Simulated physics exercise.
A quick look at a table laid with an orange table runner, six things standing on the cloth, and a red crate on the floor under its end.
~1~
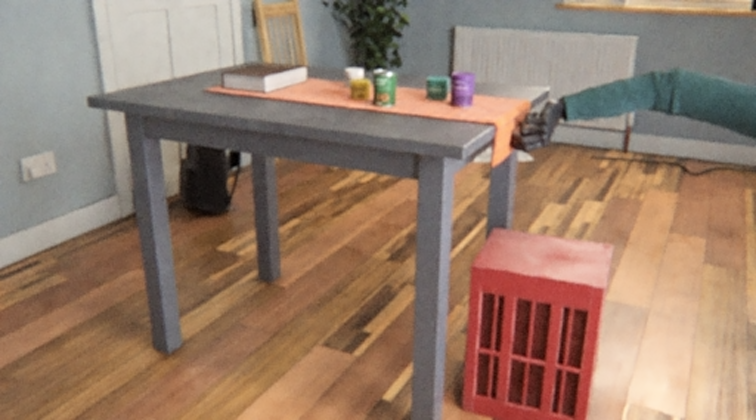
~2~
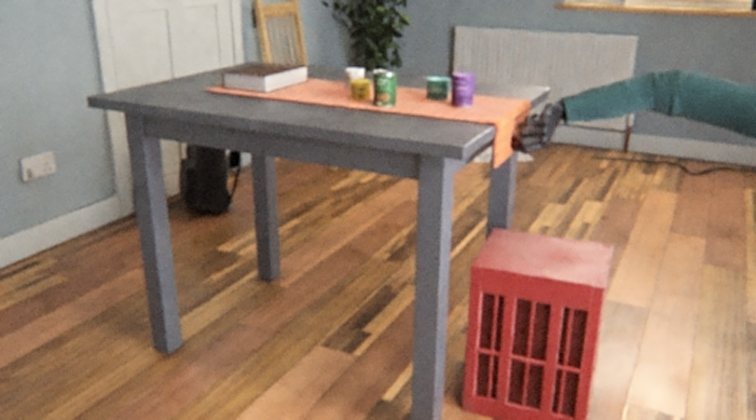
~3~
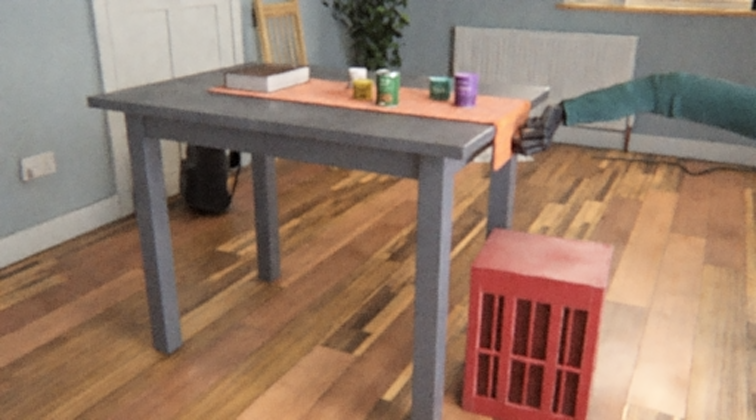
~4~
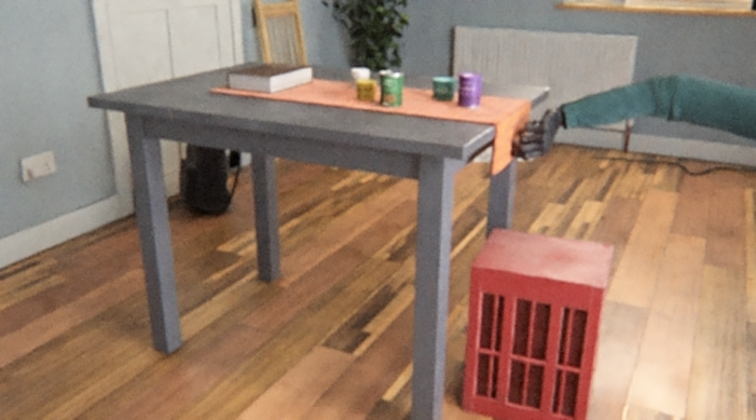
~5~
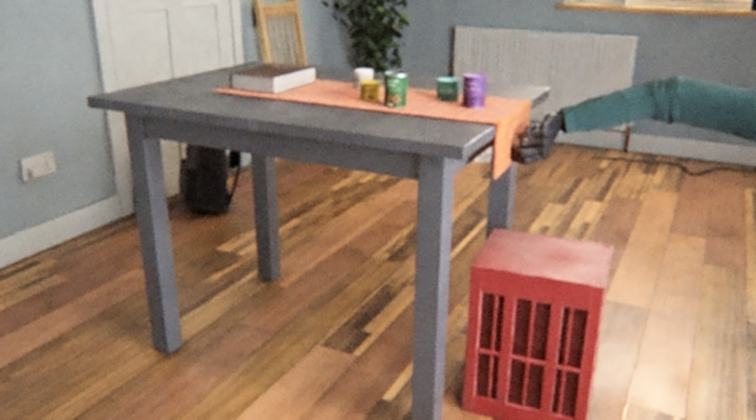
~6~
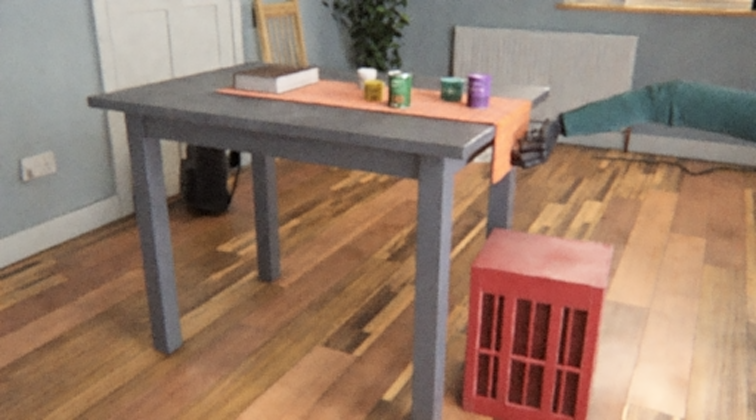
A gloved hand slowly pulling an orange runner down over a grey table's right end, the book, cans and pots shifting right with it.
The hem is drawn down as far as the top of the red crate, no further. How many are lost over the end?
The answer is two.
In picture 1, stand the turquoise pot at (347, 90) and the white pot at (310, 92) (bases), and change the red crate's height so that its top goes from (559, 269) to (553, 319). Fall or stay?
The turquoise pot survives; the white pot holds on.
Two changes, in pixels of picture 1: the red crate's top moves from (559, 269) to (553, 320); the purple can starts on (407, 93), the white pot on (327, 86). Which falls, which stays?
The purple can is carried off; the white pot survives.
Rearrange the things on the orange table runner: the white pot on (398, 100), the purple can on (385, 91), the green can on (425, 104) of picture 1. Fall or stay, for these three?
The white pot remains up, the purple can does not fall, the green can is carried off.
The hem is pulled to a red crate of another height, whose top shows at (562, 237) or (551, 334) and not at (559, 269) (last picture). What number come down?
In that case 1 and 4.
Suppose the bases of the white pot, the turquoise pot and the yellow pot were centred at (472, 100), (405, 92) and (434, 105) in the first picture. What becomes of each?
The white pot comes down, the turquoise pot keeps its place on top, the yellow pot goes over.
Soon after, hem near (509, 215); purple can gone.
Then, hem on the crate; purple can and turquoise pot gone.
At rest, hem on the crate; purple can and turquoise pot gone. Over the edge go two.
